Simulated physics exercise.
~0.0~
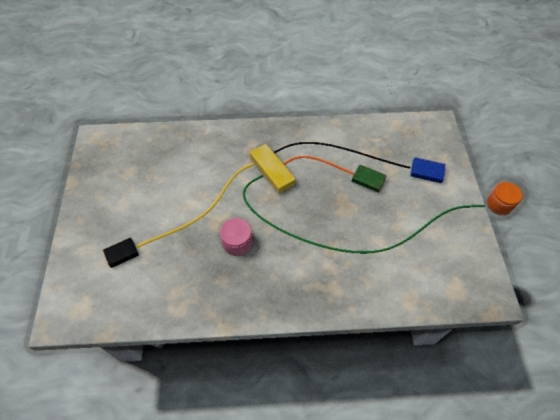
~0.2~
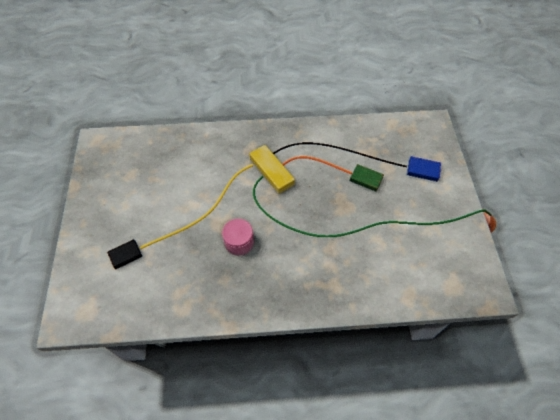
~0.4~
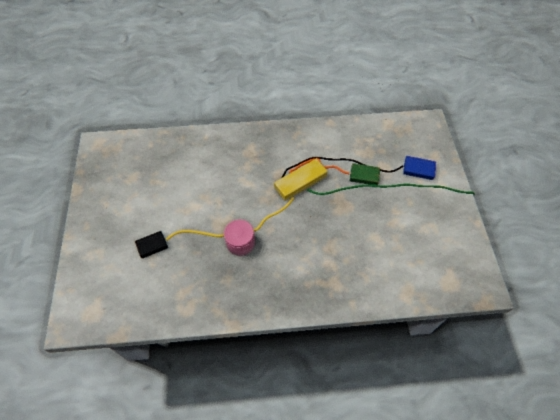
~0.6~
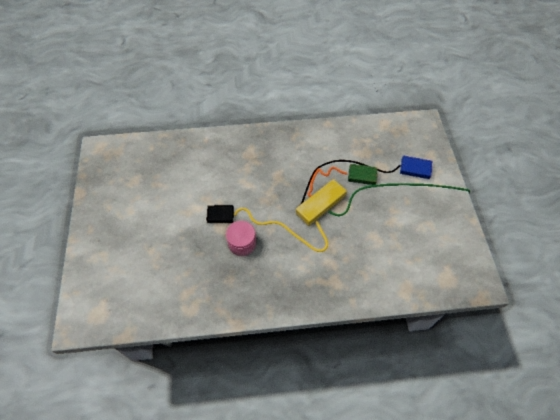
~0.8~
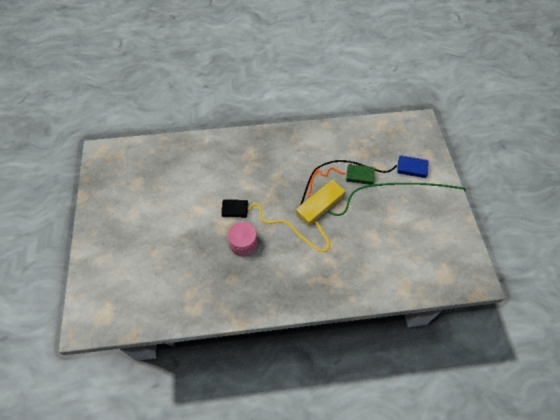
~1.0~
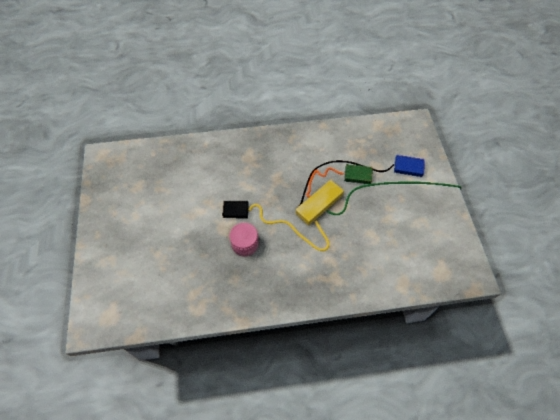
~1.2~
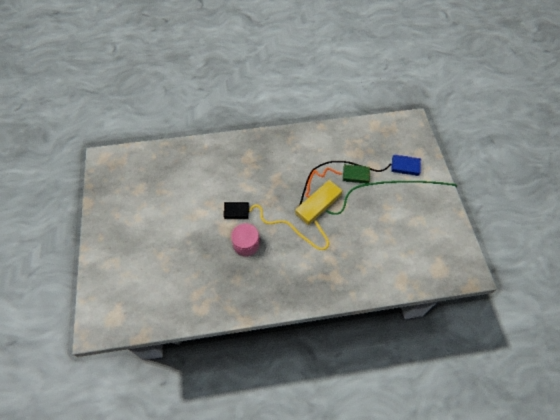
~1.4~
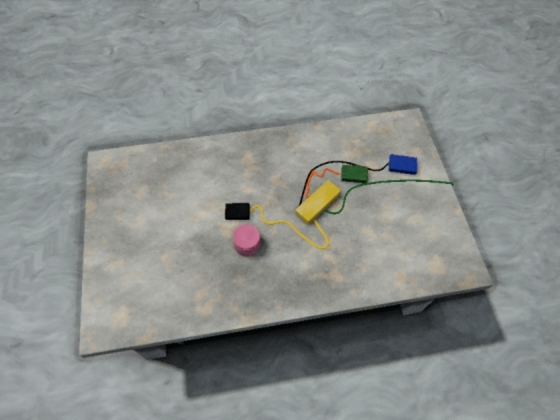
An orange speaker tips off the right edge of a mottled grey shop table, seen from above at an angle that drifts slightly sideways. A yellow power strip lies near the middle, wired to a black phone at left and a green drive and blue charger at right, with a pink tub in front. As the speaker drops from sight, its green cable pulls taut and the strip swings round and slides right. The phone is dragged rightward behind the tub. Everything then rests, the cable still over the edge, the tub, drive and charger unmoved.
